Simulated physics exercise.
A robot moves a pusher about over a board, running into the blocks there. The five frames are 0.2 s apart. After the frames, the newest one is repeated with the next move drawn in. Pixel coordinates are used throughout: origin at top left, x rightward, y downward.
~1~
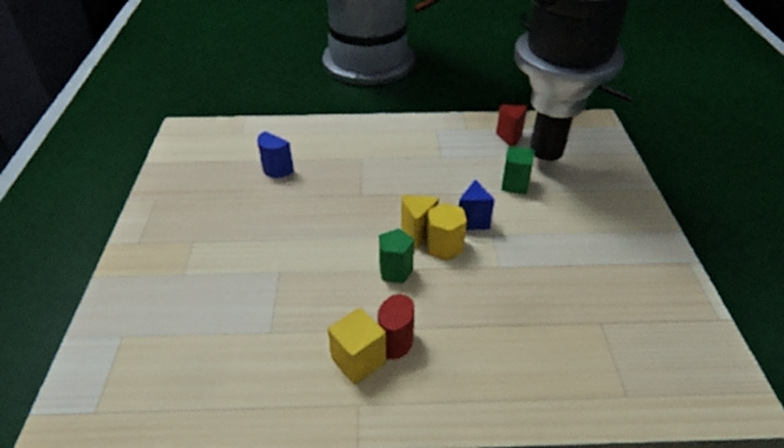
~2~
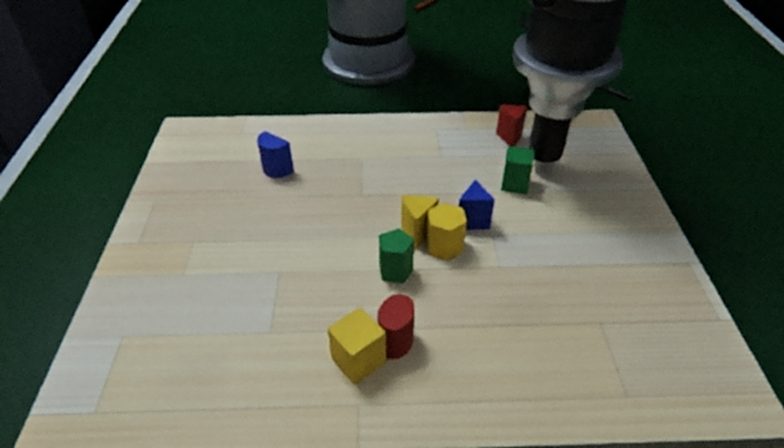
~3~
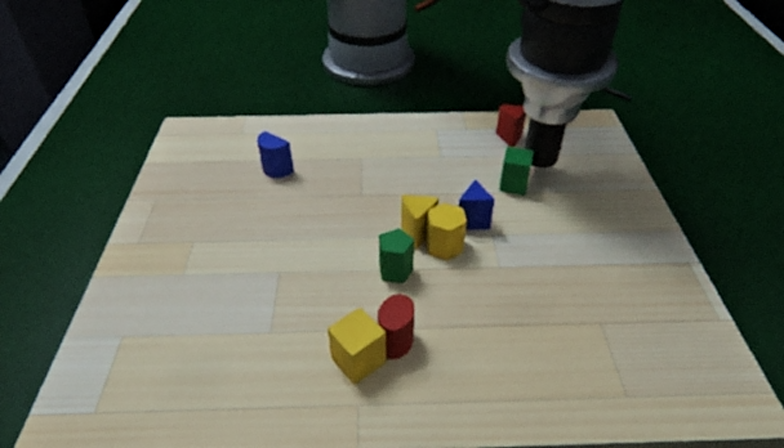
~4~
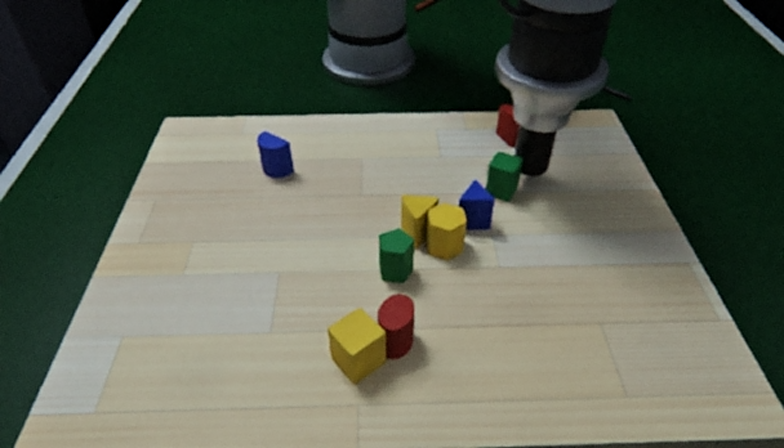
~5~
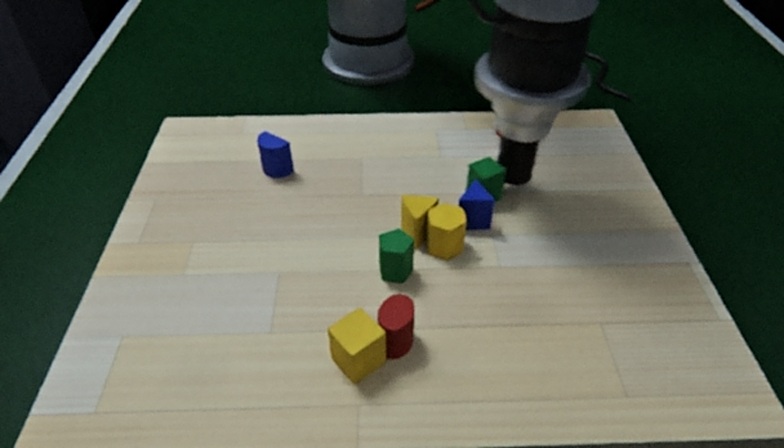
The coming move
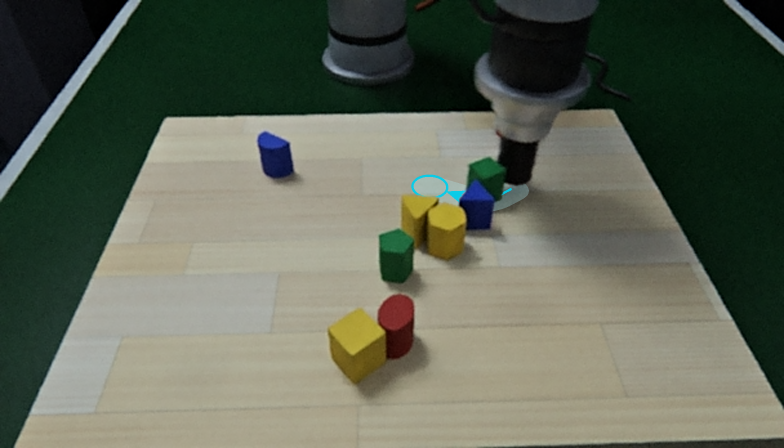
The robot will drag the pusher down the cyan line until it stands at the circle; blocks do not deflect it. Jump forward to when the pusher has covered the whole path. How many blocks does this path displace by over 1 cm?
The count will be 1.
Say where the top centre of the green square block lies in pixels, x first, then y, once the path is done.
Near (415, 174).
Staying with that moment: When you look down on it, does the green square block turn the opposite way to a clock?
Answer: Yes.
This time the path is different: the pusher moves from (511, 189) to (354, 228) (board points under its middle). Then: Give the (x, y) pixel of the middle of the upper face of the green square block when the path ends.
Final place: (317, 201).
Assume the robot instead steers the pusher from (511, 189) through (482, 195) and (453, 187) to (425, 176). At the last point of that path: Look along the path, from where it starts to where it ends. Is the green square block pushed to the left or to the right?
Its sideways move is to the left.
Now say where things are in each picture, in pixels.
In the first picture, tip of the pusher (546, 152), middles of tops, blue triangular block (477, 192), green square block (520, 155).
In the second picture, pusher (545, 154), nothing pushed.
In the third picture, pusher (540, 159), green square block (519, 156).
In the fourth picture, pusher (531, 166), green square block (506, 161).
In the fifth picture, pusher (513, 175), blue triangular block (477, 192), green square block (487, 167).
The line goes from (511, 189) via (487, 199) and (458, 195), ending at (430, 187).
On the path given first. Halfway along, pusher (473, 185); green square block (444, 174), turned 15° clockwise.
At the end, pusher (431, 173); blue triangular block unmoved; green square block (415, 174), turned 30° anticlockwise.
